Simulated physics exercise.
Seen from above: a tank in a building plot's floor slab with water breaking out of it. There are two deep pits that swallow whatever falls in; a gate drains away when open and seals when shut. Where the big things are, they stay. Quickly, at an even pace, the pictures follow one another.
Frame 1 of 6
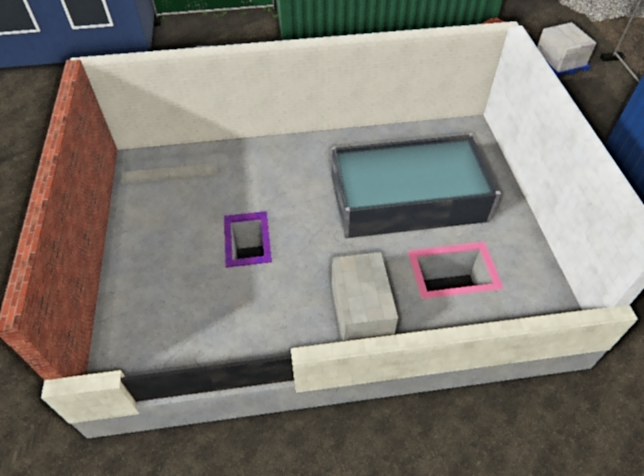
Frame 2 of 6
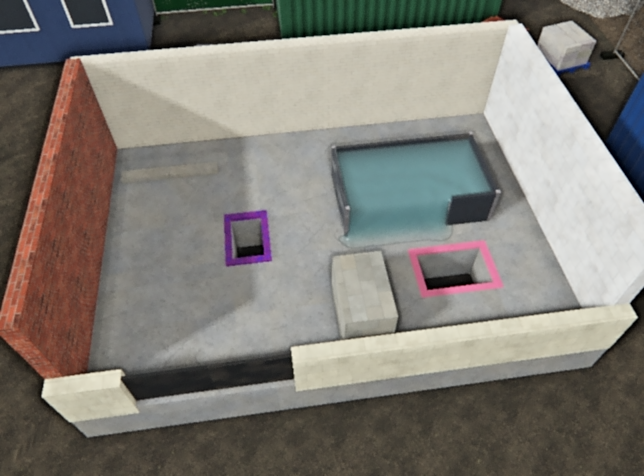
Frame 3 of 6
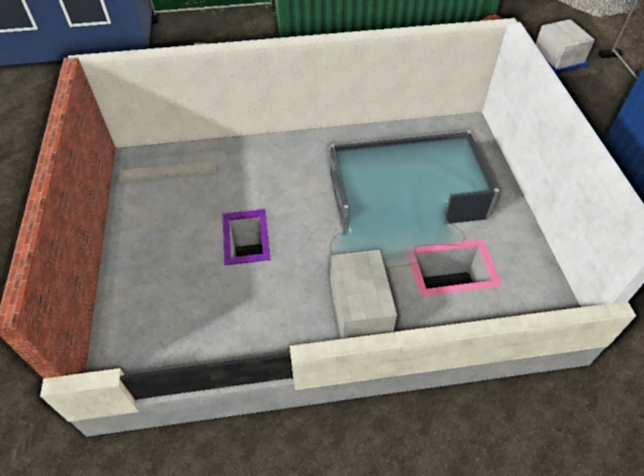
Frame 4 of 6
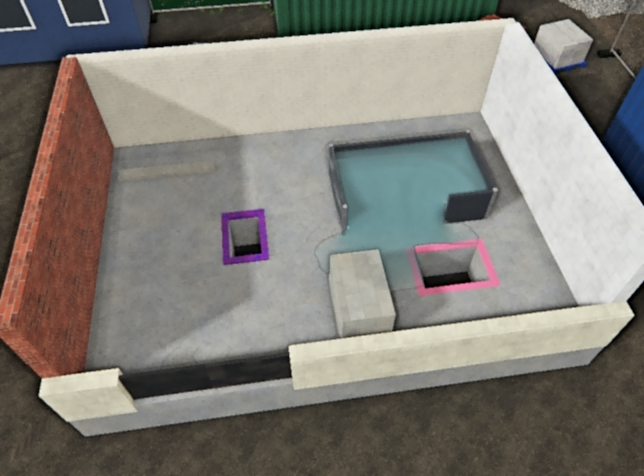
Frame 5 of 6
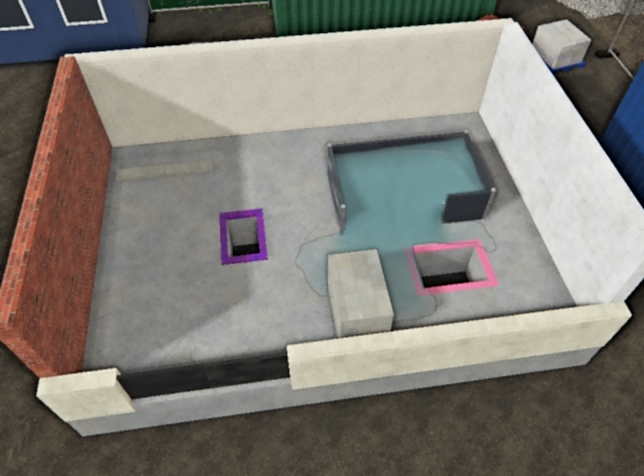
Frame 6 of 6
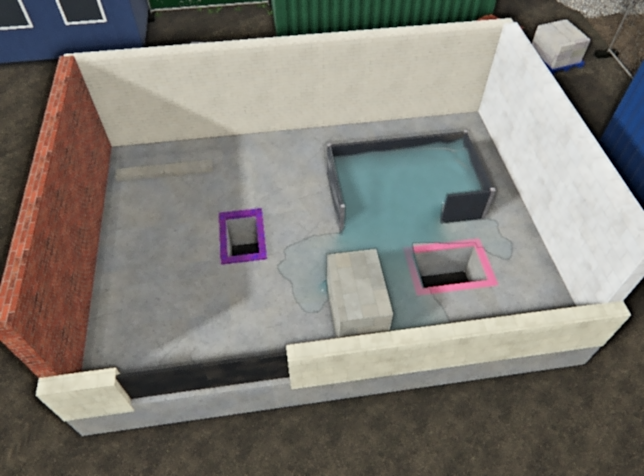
A walled building plot with a grey concrete floor is seen from above at an angle. A dark-sided tank of blue-green water stands right of centre, with a pale block and a pink-edged opening in front, a purple-edged opening to the left, and a brick wall far left. Water pours through a gap in the tank's front and spreads thinly around the block and pink edge, while the view shifts very slightly.
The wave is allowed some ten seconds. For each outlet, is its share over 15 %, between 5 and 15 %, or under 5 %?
As I see it, gate: Short of a twentieth; pink pit: Upwards of fifteen per cent; purple pit: Short of a twentieth.
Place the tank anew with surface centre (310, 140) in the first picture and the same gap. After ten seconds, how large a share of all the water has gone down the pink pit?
I'd put the pink pit at 14 % of the whole.
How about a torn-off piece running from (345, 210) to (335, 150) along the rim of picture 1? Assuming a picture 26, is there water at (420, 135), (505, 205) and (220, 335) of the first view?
Unsoaked, then unsoaked, then soaked.
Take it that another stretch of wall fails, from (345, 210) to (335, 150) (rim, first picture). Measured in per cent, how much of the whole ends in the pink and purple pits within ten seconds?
Per cent: Pink 2, purple 25.
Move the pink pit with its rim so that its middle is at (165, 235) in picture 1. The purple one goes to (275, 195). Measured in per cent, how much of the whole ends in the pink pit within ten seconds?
So the pink pit ends up with 15 in a hundred.
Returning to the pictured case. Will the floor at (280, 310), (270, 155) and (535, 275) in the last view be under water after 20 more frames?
Listed points: Inundated / unwetted / inundated.
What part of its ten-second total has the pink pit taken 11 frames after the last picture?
By my reckoning, 55 percent.
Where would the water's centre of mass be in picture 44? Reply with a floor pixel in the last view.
I'd put my finger on (339, 245).
A moment on, water covers 15 % of the floor; the gate 0 %, the pink pit 15 %, the purple pit 0 %.
Next, water covers 35 % of the floor; the gate 0 %, the pink pit 20 %, the purple pit 0 %.
Then, water covers 50 % of the floor; the gate 0 %, the pink pit 26 %, the purple pit 1 %.
Later, water covers 70 % of the floor; the gate 0 %, the pink pit 33 %, the purple pit 2 %.
In the end, water covers 95 % of the floor; the gate 0 %, the pink pit 38 %, the purple pit 2 %.
